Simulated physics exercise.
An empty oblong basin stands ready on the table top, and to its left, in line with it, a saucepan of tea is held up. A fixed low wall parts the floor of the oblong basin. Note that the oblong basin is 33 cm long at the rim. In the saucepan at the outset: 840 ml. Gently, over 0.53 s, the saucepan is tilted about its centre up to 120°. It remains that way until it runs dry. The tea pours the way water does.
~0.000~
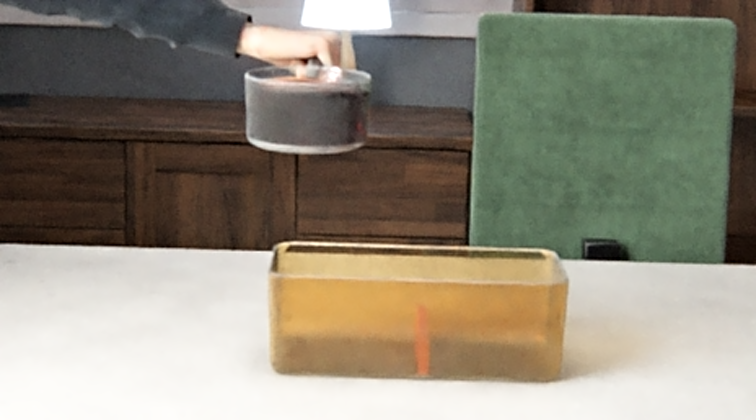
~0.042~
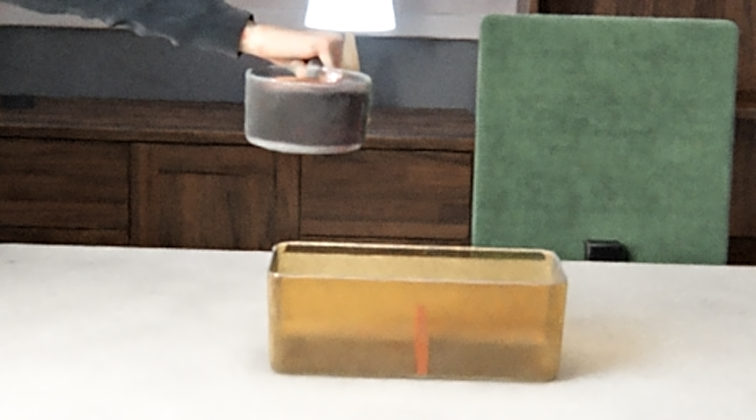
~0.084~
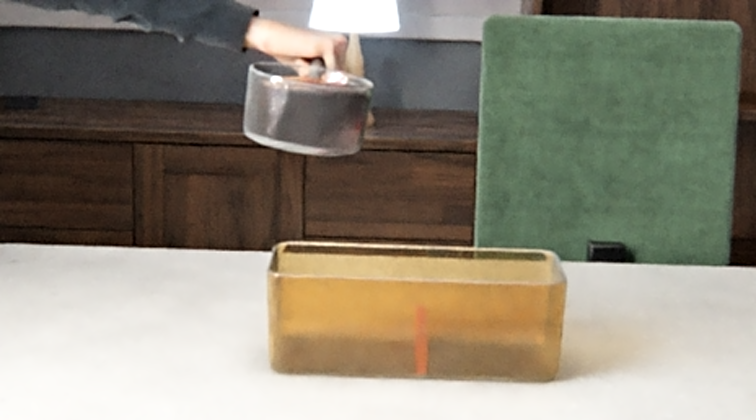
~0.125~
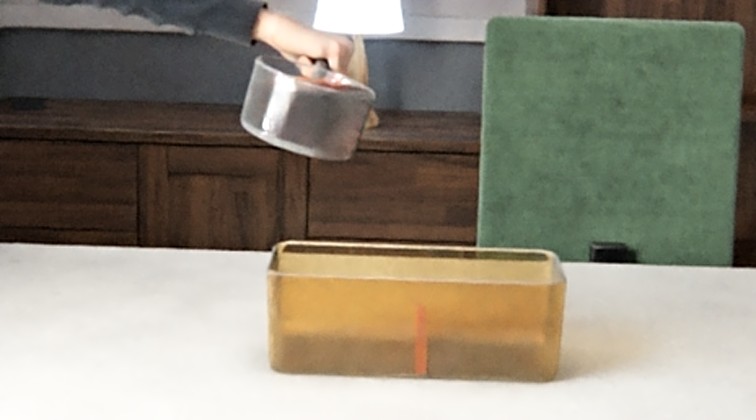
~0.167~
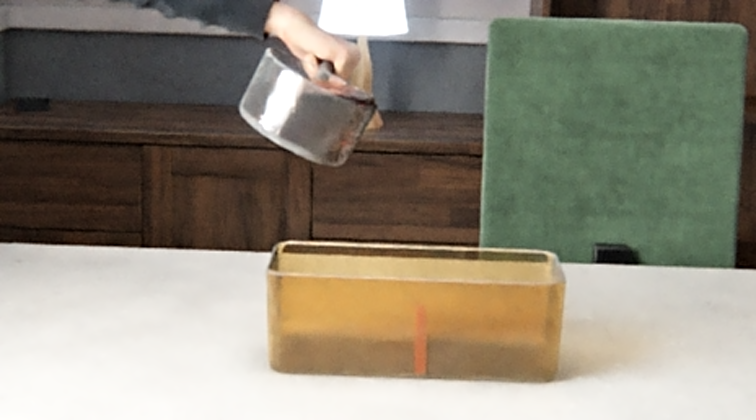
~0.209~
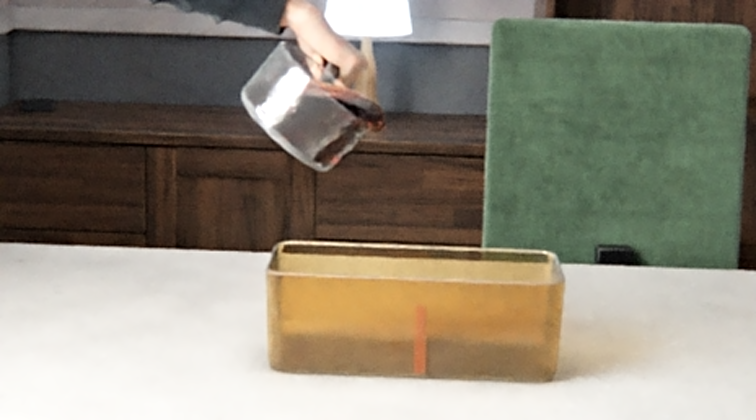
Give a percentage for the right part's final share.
My figure is 35 %.
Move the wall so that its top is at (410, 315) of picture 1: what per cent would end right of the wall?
Around 45 %, I'd say.
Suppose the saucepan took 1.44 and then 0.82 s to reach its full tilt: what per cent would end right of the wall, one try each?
About 60 %, then about 50 %.
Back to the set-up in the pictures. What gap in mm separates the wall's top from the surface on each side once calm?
Looks like roughly 20 mm on the left and roughly 28 mm on the right.
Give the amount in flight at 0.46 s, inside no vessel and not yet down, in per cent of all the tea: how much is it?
Some 52 per cent, I reckon.
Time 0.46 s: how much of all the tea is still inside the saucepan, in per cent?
Around 14 percent.
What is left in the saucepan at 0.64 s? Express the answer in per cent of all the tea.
About 1 percent.
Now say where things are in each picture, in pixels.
The first frame shows tilt 0°; pouring edge (370, 79); surface from (249, 84) to (367, 87); the oblong basin's rim runs from (272, 260) to (562, 268); the wall's top is at (423, 322).
The second frame shows tilt 2°; pouring edge (370, 81); surface from (249, 83) to (367, 88).
The third frame shows tilt 7°; pouring edge (372, 87); surface from (252, 81) to (370, 90).
The fourth frame shows tilt 16°; pouring edge (374, 97); surface from (254, 82) to (372, 93).
The fifth frame shows tilt 27°; pouring edge (375, 111); surface from (252, 84) to (373, 102); 2 per cent is over the edge.
The sixth frame shows tilt 40°; pouring edge (372, 126); surface from (250, 83) to (362, 109); 7 per cent is over the edge.
After 0.46 s the tilt is 114° and 14 per cent is still to pour, 14 is left of the wall and 21 right of it.
After 0.64 s the tilt is 120° and 1 per cent is still to pour, 61 is left of the wall and 30 right of it.
After 0.82 s the tilt is 120° and 0 per cent is still to pour, 53 is left of the wall and 32 right of it.
After 1.03 s the tilt is 120° and 0 per cent is still to pour, 58 is left of the wall and 34 right of it.
In the end 58 per cent lies left of the wall, 35 right of it and 8 outside.
